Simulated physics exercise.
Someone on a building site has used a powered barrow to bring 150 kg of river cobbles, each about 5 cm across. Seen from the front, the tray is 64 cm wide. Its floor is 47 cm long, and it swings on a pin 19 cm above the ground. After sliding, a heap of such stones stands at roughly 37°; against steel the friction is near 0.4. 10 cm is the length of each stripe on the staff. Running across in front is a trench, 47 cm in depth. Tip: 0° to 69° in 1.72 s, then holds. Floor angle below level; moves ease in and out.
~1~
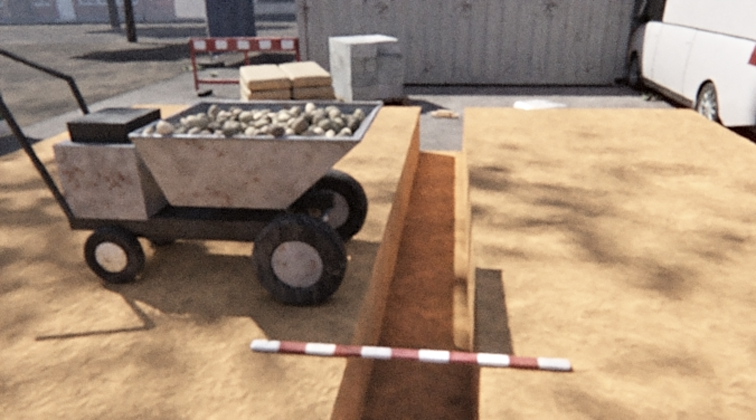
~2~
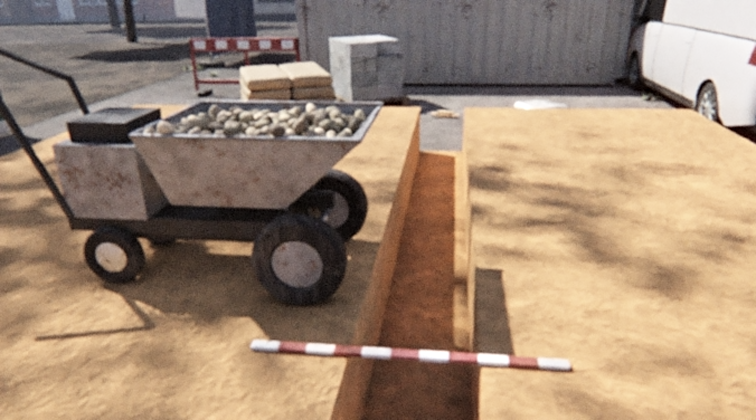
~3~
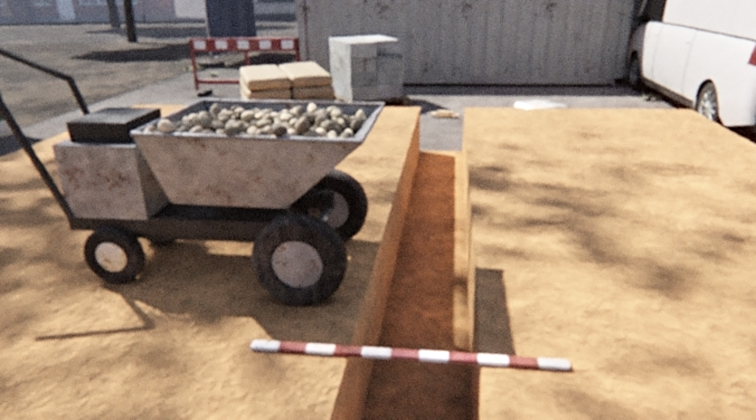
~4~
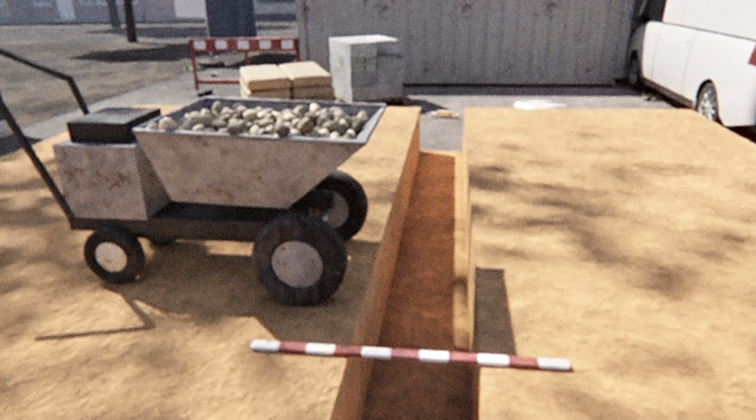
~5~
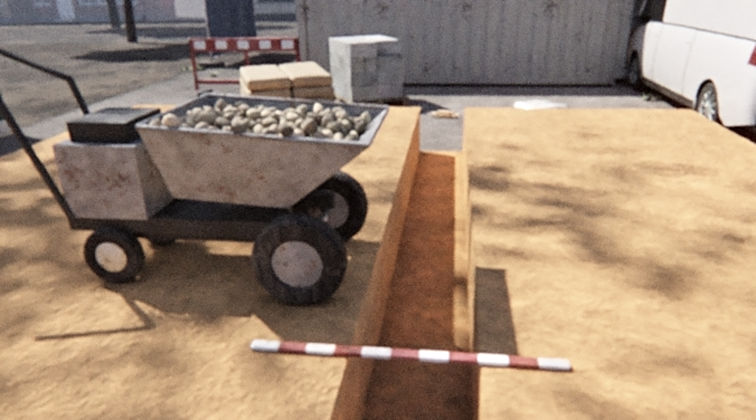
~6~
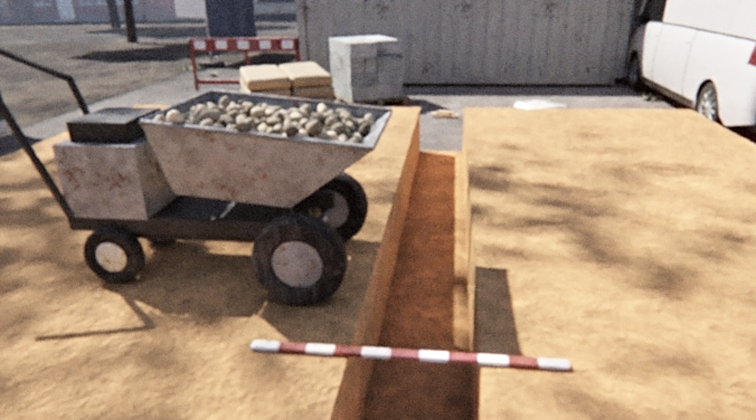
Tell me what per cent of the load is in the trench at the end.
Some 50 per cent.
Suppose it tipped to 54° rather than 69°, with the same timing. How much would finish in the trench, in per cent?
It comes out at about 55 percent.
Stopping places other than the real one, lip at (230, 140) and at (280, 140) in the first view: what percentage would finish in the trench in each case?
About 80 per cent from the first spot, about 100 from the second.
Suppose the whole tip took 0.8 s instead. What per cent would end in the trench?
Near 40 per cent.
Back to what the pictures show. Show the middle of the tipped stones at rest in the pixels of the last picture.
(467, 334).
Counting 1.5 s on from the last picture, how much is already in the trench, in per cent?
Around 25 per cent of it, at that instant.
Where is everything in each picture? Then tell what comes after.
In the first frame, the tray is at 0°, its lip at (360, 141); the top of the load is at (267, 116).
In the second frame, lip at (361, 141), floor tilted 0°, highest stones at (267, 116).
In the third frame, the tray is at 1°, its lip at (363, 142); the top of the load is at (268, 116).
In the fourth frame, lip at (365, 143), floor tilted 2°, highest stones at (256, 115).
In the fifth frame, the tray is at 4°, its lip at (369, 146); the top of the load is at (250, 112).
In the sixth frame, lip at (374, 148), floor tilted 6°, highest stones at (242, 109).
Then, 1.0 s after the last picture the floor is at 58°, 98 % in the tray, 2 % in the trench; the foremost stones are at (462, 225).
Then, 1.5 s after the last picture the floor is at 69°, 38 % in the tray, 24 % in the trench, 38 % past the trench; the foremost stones are at (611, 279).
Then, 1.9 s after the last picture the floor is at 69°, 11 % in the tray, 38 % in the trench, 51 % past the trench; the foremost stones are at (698, 282).
Then, 3.8 s after the last picture the floor is at 69°, 0 % in the tray, 50 % in the trench, 50 % past the trench; the foremost stones are at (728, 267).
